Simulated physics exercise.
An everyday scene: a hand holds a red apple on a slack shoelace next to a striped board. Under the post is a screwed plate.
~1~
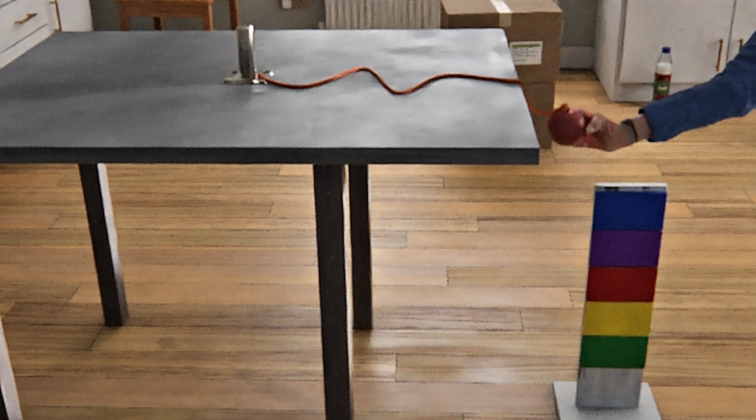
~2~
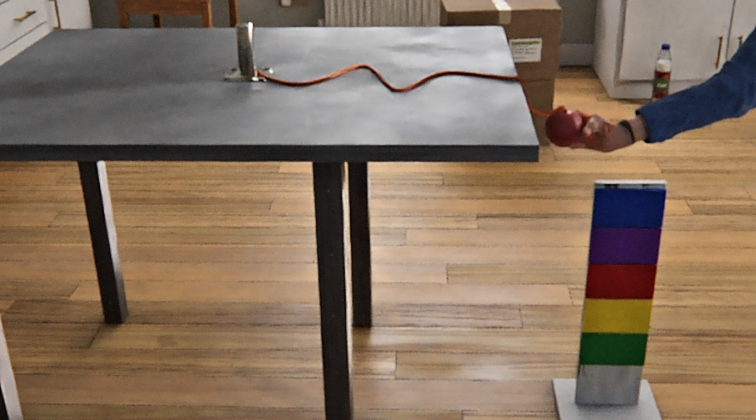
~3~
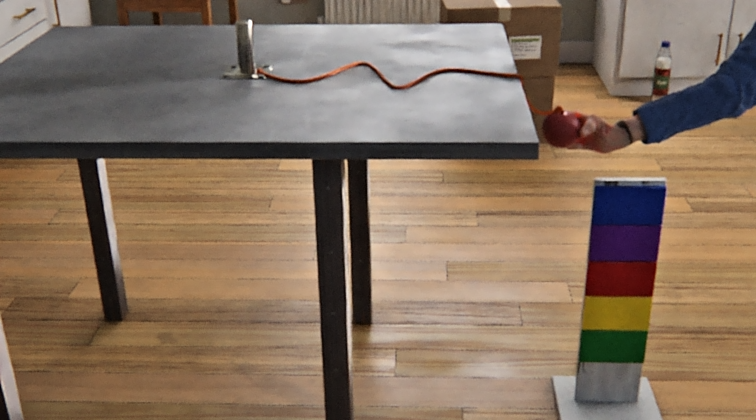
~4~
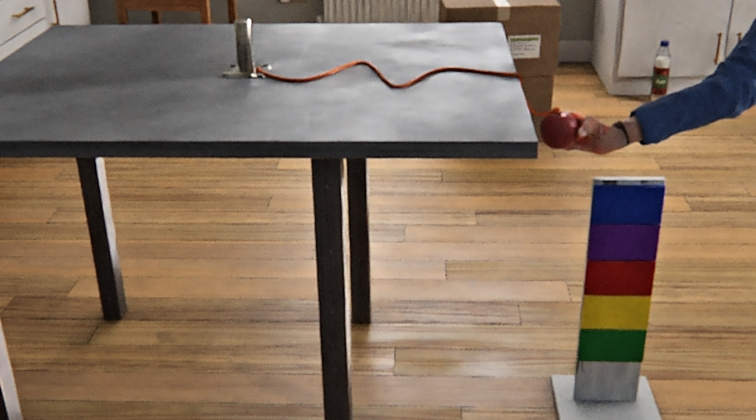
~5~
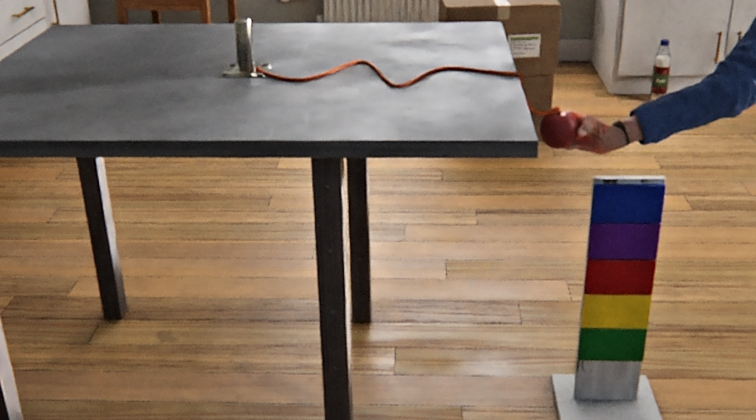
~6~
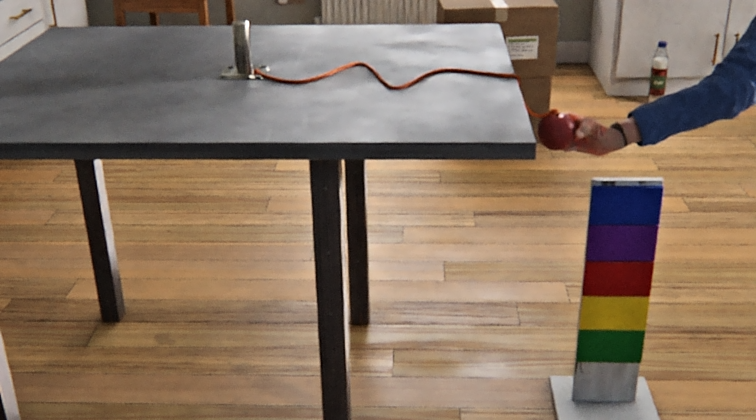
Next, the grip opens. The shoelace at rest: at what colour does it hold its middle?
The colour is red.
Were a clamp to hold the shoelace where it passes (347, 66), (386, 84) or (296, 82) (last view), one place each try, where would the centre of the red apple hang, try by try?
First (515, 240), next (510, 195), last (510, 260).
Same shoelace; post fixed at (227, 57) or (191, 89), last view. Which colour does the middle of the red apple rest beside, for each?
Answer, in order: Purple, purple.
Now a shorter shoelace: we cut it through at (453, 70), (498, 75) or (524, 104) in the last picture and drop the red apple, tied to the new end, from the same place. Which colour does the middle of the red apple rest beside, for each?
Try 1 - no band; try 2 - blue; try 3 - purple.
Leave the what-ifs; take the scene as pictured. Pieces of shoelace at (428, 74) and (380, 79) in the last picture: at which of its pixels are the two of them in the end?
One ends up around (515, 113), the other around (460, 74).
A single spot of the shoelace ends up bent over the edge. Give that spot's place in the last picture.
About (412, 83).
A little later, apple near (543, 266); level with red.
Next, apple near (479, 259); level with red.
Later still, apple near (520, 273); level with red.
When it is over, apple near (507, 273); level with red. The red one.
